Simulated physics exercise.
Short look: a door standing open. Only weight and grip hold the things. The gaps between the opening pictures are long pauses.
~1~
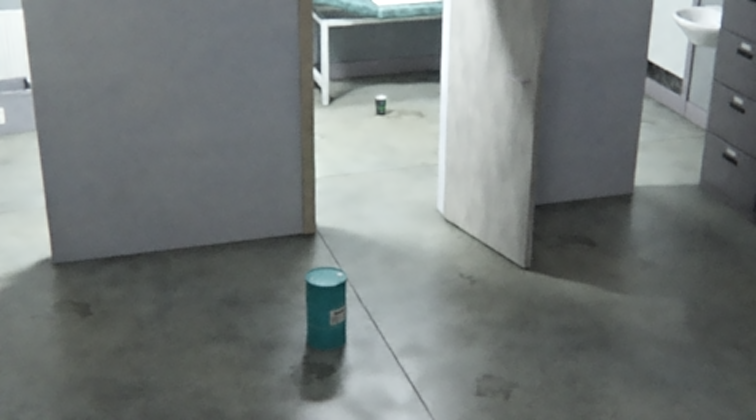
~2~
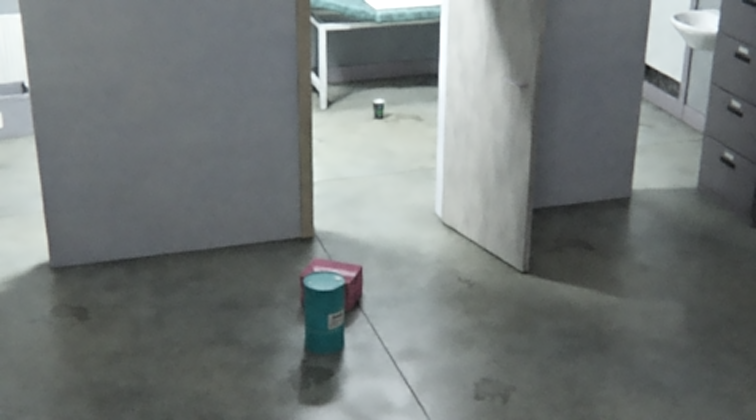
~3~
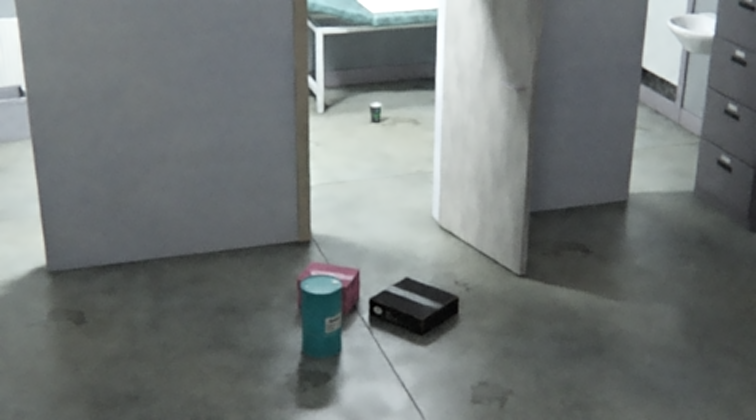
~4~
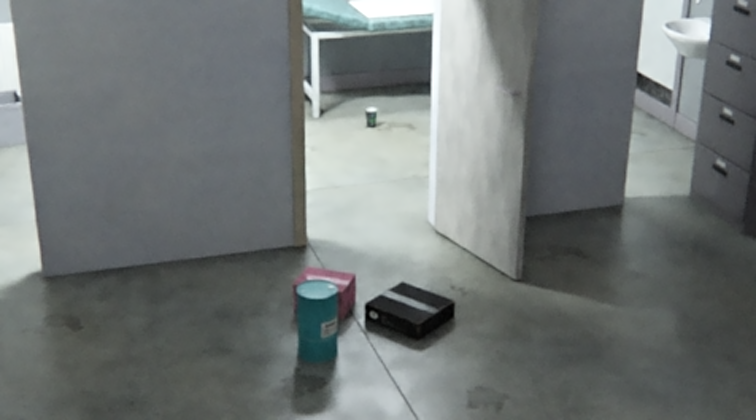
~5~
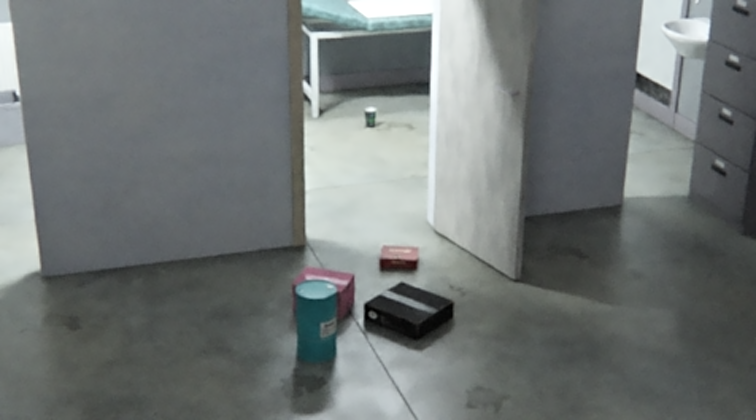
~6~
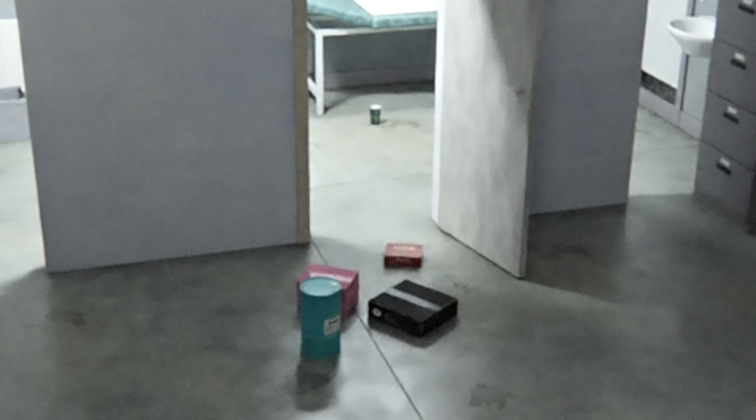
A turquoise canister stands on the grey concrete floor of a clinic-like room, seen from slightly above, before a wide-open, motionless door, with a padded bed and small cup beyond and drawers at right. A pink box appears behind the canister, then a black parcel to its right, and later a smaller red packet behind the parcel. No hands are seen placing them, and the view shifts only slightly.
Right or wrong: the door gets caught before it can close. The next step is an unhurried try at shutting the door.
Wrong, it closes fully.
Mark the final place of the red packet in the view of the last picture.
Near pixel (336, 220).
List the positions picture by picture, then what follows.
Door wide open and still; turquoise canister (326, 308), in the first frame.
Door wide open and still; turquoise canister (324, 312), in the second frame.
Door wide open and still; pink box (329, 288); black parcel (414, 306), in the third frame.
Door wide open and still; turquoise canister (318, 321); pink box (325, 293), in the fourth frame.
Door wide open and still; black parcel (409, 310); turquoise canister (317, 321), in the fifth frame.
Door wide open and still; red packet (404, 254); pink box (328, 290), in the sixth frame.
Then, 0.90 s on from there, door at 45°; red packet shifted about its own width near (383, 250).
Then, 1.20 s on from there, door at 18°; red packet shifted well along near (352, 237).
In the end, door at 0°; moved from the start, red packet; the other 3 unmoved. At the end, from the last picture's camera, red packet near (336, 220).
